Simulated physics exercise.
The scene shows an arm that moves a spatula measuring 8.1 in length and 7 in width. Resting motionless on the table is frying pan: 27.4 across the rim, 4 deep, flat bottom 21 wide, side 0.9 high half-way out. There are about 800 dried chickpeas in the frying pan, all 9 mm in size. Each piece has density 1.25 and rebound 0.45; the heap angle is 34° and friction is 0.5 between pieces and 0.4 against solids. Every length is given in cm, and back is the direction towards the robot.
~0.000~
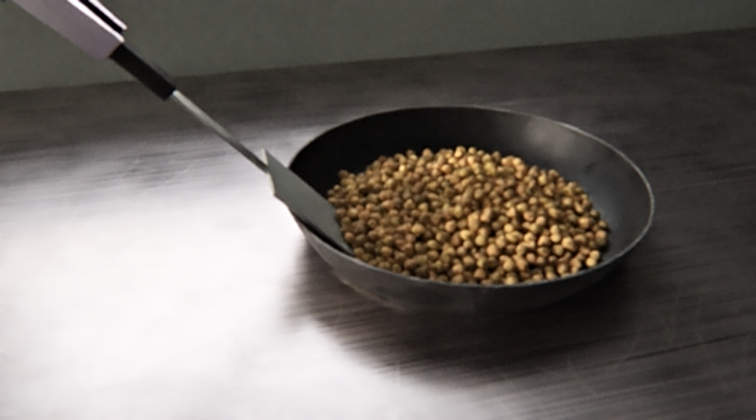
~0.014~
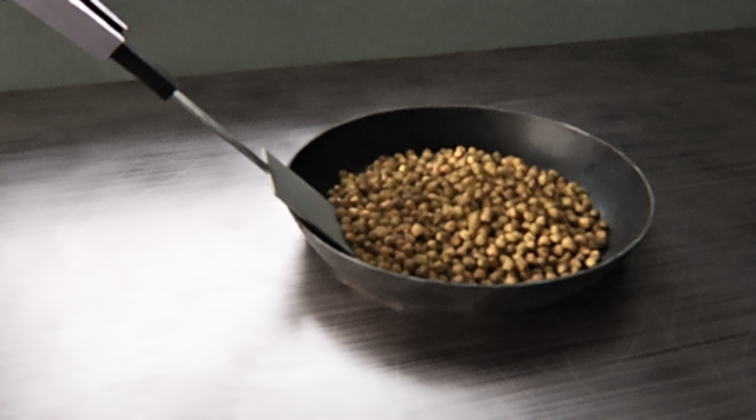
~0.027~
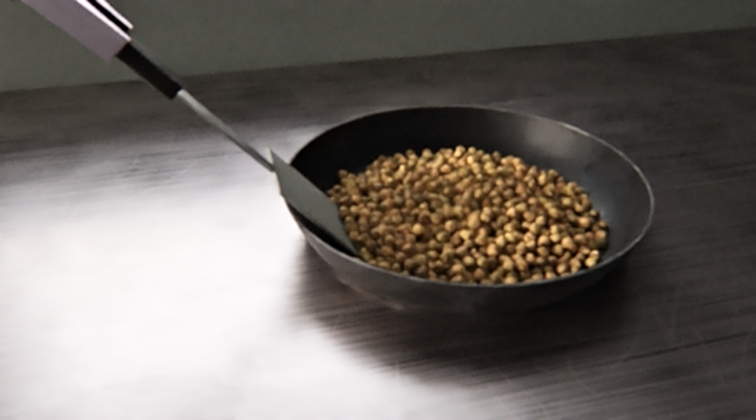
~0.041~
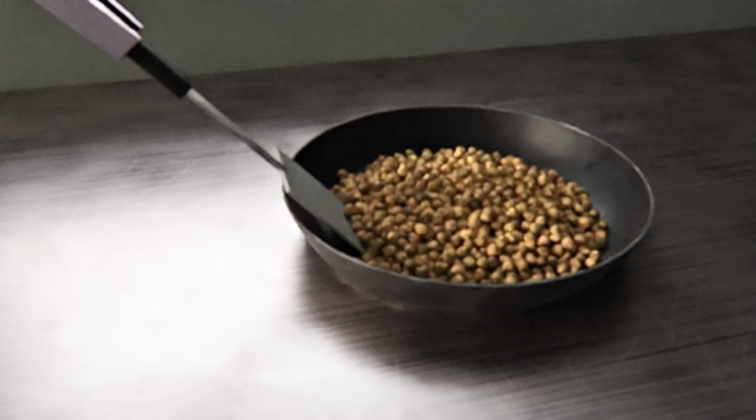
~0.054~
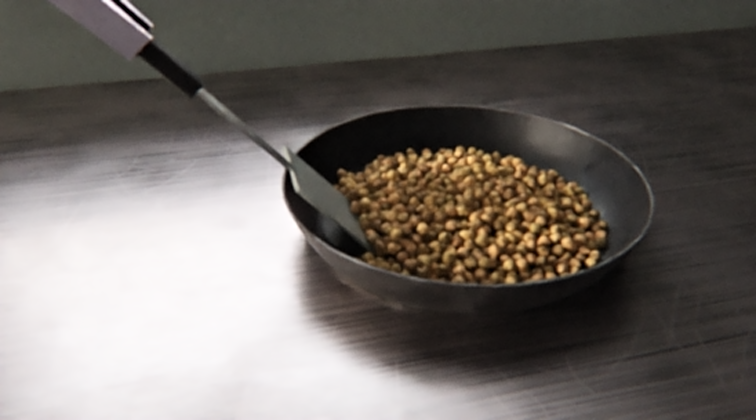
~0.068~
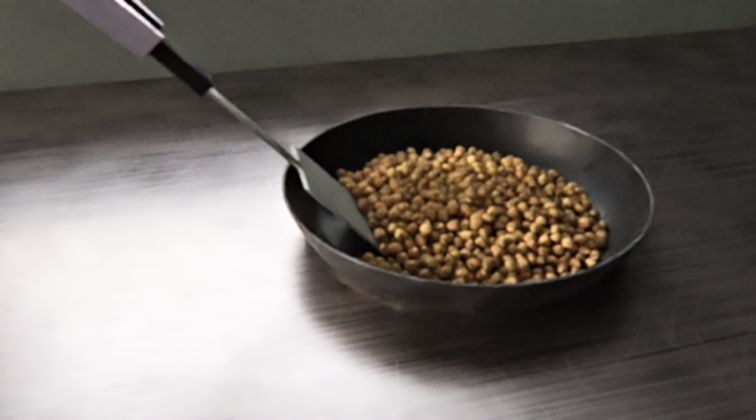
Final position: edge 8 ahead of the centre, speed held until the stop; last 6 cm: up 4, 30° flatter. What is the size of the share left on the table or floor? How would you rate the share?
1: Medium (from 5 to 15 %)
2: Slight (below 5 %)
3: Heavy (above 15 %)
The answer is 2.
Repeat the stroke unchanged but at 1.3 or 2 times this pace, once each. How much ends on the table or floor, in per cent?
Roughly 0 per cent on the first try and 5 per cent on the second.
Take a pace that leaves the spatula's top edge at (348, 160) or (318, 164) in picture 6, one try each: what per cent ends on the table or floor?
Close to 15 per cent in the first try and close to 5 per cent in the second.
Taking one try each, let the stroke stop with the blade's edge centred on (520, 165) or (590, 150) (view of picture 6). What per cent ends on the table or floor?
Estimates, in order: 0 % and 5 %.
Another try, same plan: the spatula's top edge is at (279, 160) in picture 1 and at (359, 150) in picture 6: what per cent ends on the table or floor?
10 per cent.
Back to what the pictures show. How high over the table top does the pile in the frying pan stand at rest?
Close to 4.5 centimetres high.
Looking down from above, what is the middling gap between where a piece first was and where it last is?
It works out to roughly 3 cm.
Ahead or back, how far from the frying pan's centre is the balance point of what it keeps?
4.0 cm ahead.
By 0.19 s, sloping 49°, highest piece 3 above the table; 796 in the frying pan.
By 0.31 s, sloping 38°, highest piece 4 above the table; 796 in the frying pan.
By 0.57 s, sloping 19°, highest piece 5 above the table; 796 in the frying pan.
By 1.62 s, sloping 19°, highest piece 4 above the table; 796 in the frying pan.
Final count, 796 in the frying pan. That is 0 % on the table or floor.
